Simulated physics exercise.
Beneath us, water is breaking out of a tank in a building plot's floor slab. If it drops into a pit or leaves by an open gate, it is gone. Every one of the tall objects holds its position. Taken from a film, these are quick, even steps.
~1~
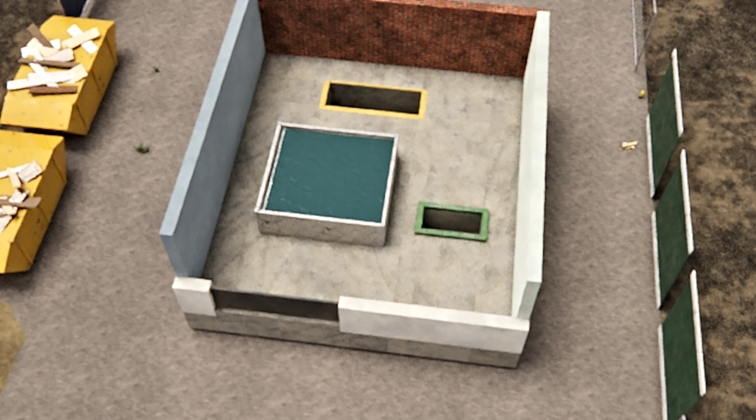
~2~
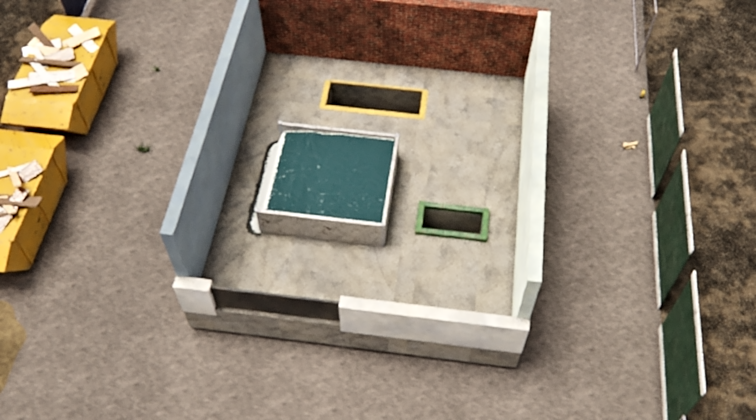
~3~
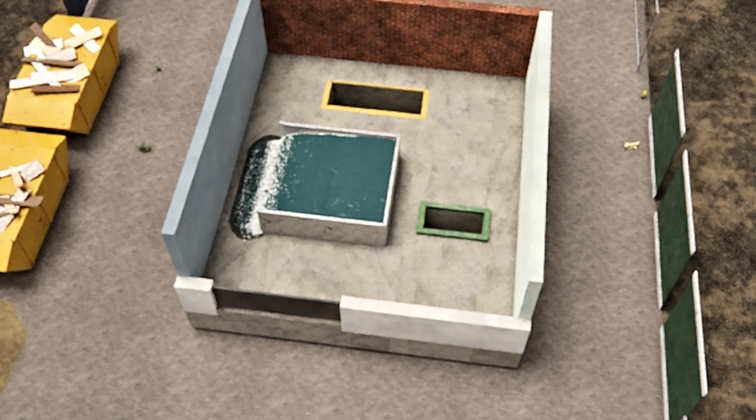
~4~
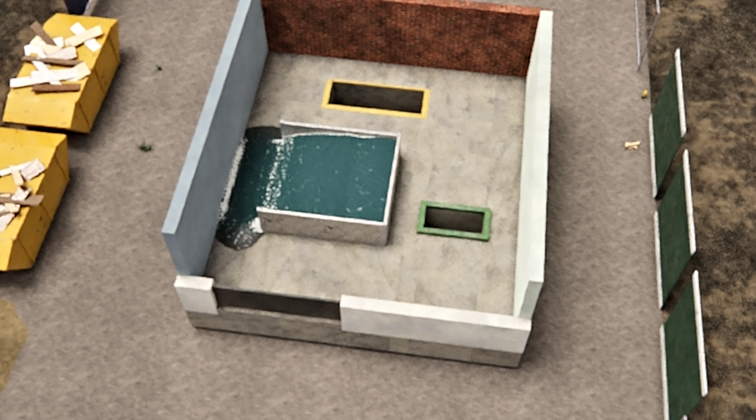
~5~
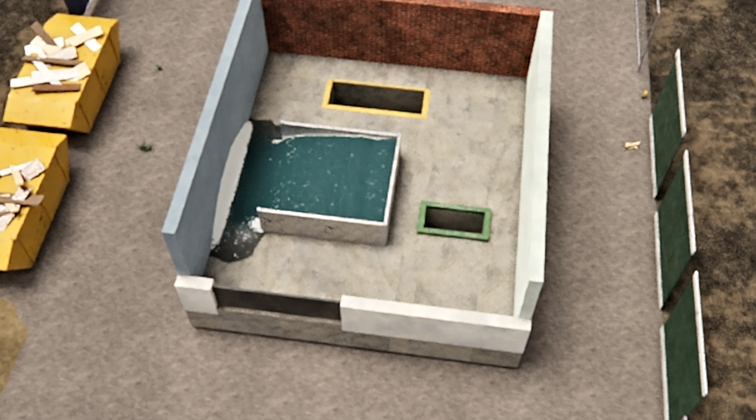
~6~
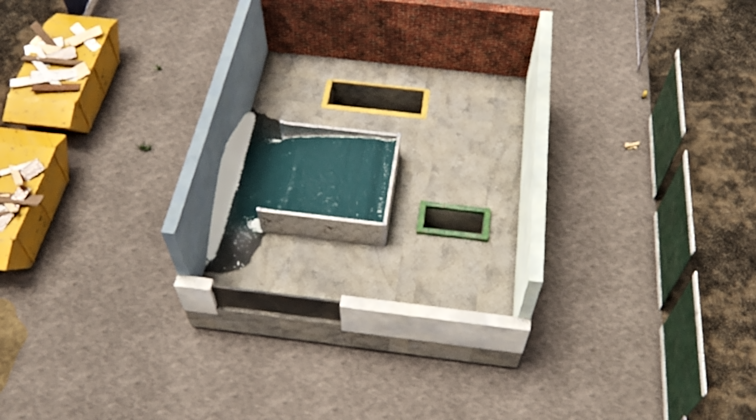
At the start, a square tank of still, dark teal water stands inside a walled concrete plot. Its left side gives way and water pours out leftward across the slab in a foaming band, then reaches the blue-grey wall, splashes white against it and spreads toward the near edge.
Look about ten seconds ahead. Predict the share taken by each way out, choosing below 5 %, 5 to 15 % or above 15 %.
The gate lands in the bottom band - below five per cent; the yellow pit lands in the top band - past fifteen per cent; the green pit lands in the bottom band - below five per cent.
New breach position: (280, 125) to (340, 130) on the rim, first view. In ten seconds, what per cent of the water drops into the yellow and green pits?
I'd say the yellow pit gets around 50 percent and the green pit around 0 percent.
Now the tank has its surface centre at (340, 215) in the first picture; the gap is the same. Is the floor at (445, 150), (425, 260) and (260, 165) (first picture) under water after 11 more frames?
So, first one stays dry, second one stays dry, third one got wet.
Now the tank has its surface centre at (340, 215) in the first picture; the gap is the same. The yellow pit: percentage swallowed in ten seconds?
I'd put the yellow pit at 30 % of the whole.
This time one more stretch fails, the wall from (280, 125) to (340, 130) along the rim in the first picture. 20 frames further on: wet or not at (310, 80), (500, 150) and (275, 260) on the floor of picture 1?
Result, in sequence: Inundated; untouched by the flood; untouched by the flood.
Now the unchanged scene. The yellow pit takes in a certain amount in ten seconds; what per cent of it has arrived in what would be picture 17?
Estimated share: About 0 %.
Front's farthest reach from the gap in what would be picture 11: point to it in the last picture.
Best guess: Near (267, 59).
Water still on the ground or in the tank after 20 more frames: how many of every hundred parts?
Near 96 in a hundred.
A moment on, water covers 20 % of the floor; the gate 0 %, the yellow pit 0 %, the green pit 0 %.
Next, water covers 30 % of the floor; the gate 0 %, the yellow pit 0 %, the green pit 0 %.
Then, water covers 60 % of the floor; the gate 0 %, the yellow pit 4 %, the green pit 0 %.
Later, water covers 80 % of the floor; the gate 0 %, the yellow pit 14 %, the green pit 0 %.
In the end, water covers 100 % of the floor; the gate 0 %, the yellow pit 24 %, the green pit 1 %.
